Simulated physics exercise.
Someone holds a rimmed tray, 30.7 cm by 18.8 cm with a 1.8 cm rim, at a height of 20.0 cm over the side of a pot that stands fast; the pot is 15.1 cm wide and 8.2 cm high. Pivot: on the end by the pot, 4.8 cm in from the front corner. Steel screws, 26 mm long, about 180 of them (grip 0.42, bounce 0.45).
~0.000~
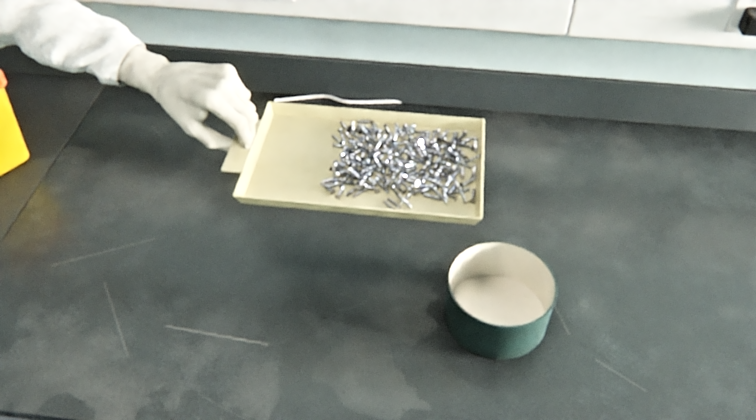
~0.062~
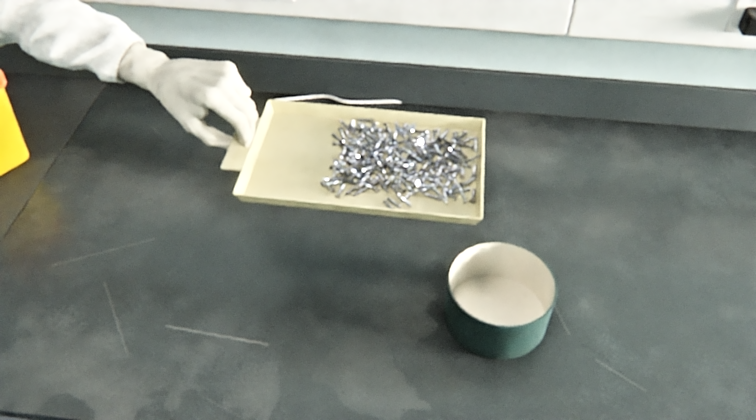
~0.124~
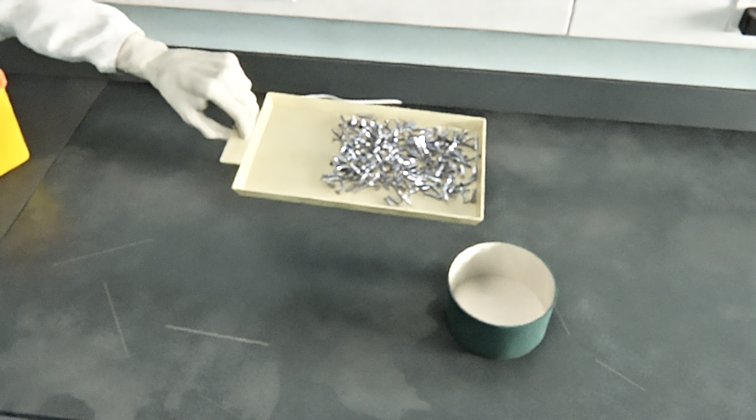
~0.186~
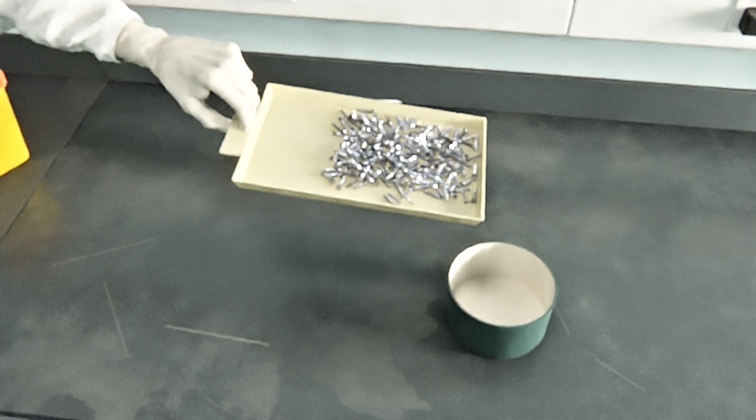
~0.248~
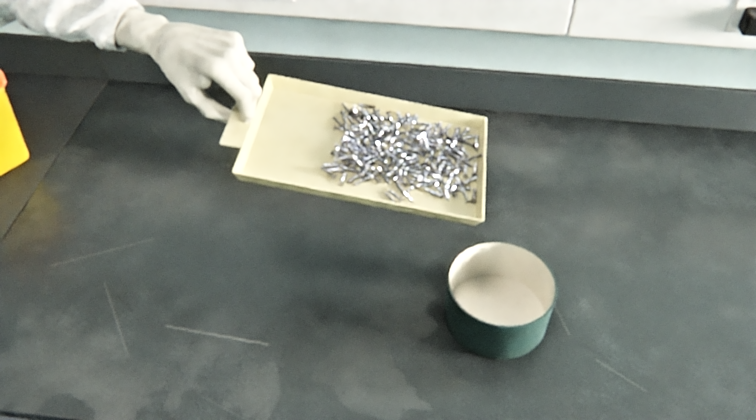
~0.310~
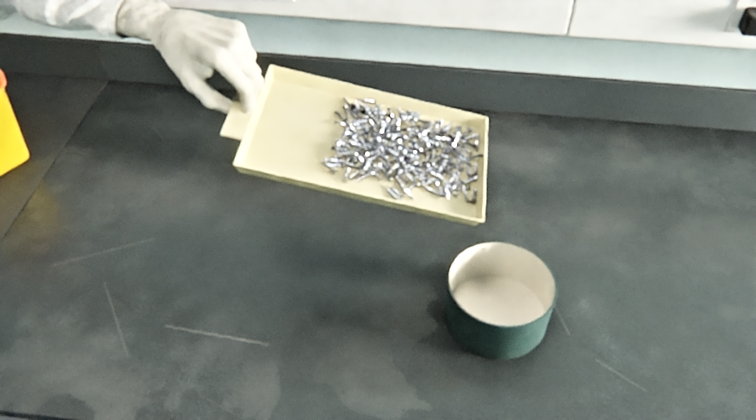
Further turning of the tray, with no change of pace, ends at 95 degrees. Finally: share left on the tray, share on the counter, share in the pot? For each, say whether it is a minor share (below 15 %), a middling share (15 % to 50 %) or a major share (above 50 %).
My prediction: Tray: Very little; counter: A modest amount; pot: Over half the load.
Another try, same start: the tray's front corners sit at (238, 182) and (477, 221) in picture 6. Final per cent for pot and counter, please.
Pot 60; counter 40.
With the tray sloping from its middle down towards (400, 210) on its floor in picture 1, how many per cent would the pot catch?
I'd estimate about 60 %.
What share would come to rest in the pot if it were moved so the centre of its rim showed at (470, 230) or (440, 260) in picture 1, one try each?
That gives roughly 40 per cent and then 10 per cent.
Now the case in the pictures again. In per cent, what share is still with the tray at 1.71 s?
It comes to near 55 per cent.
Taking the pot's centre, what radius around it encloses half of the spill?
About 14 cm from the centre.
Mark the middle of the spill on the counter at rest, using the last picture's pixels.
I'd put it near (515, 256).
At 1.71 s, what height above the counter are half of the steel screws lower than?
Roughly 20 cm.
After 1.15 s, tilt 50 degrees; the tray holds 100 %, the pot 0 %.
After 1.71 s, tilt 76 degrees; the tray holds 55 %, the pot 20 %.
After 2.33 s, tilt 95 degrees; the tray holds 0 %, the pot 70 %.
By 2.9 s all is still; tray 0 %, counter 30 %, pot 70 %.
